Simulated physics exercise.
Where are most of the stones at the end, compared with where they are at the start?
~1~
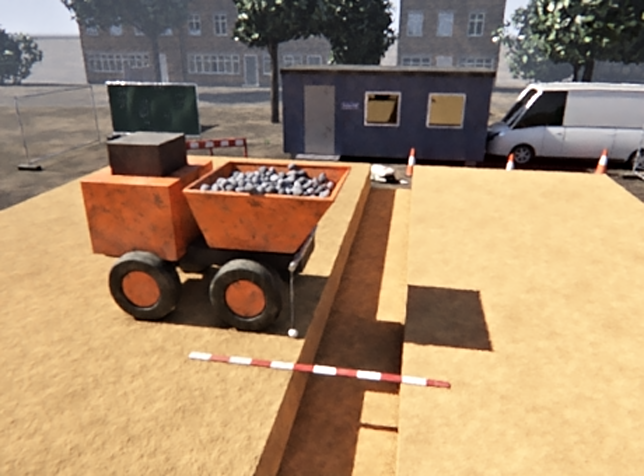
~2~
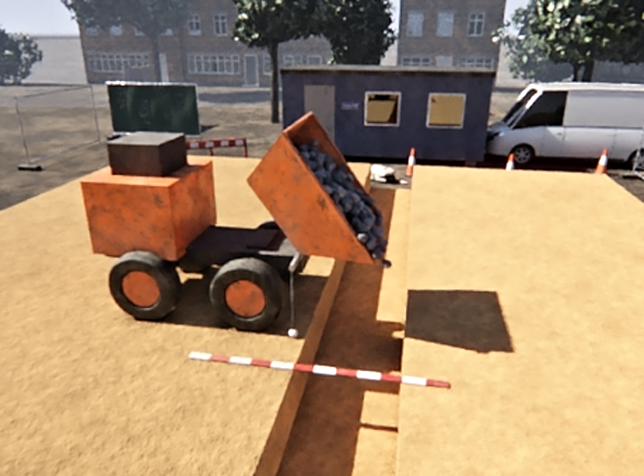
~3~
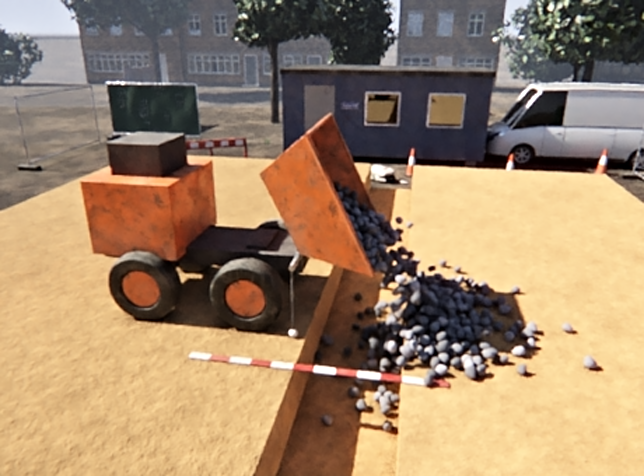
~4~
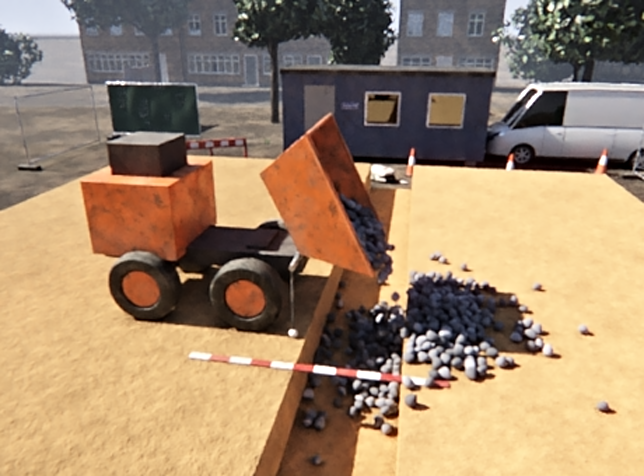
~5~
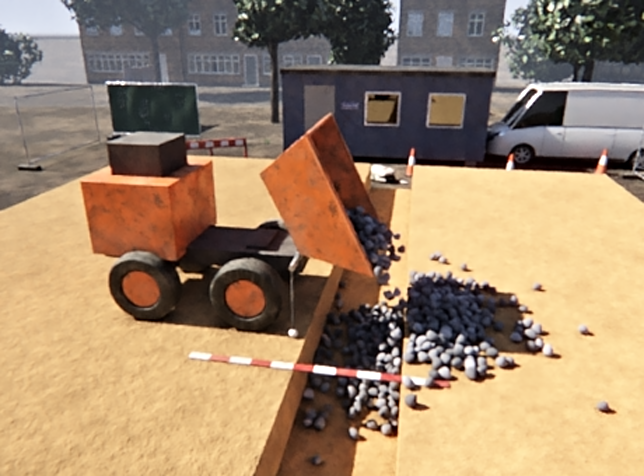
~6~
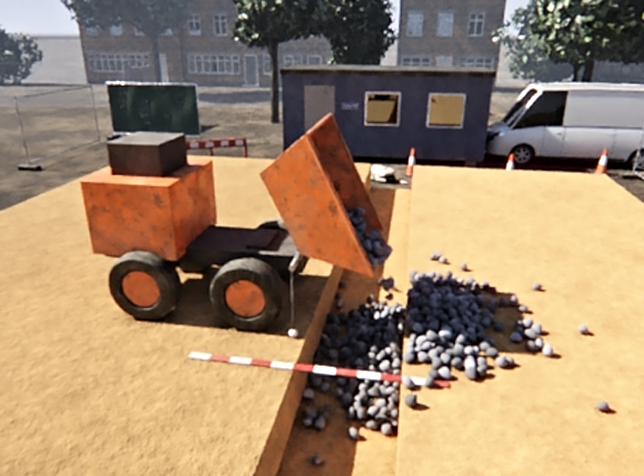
At the start the stones are all piled in the dumper's orange skip. By the end most of them lie lower and further right, in the trench and on the sand just beyond it, with only some left in the skip.
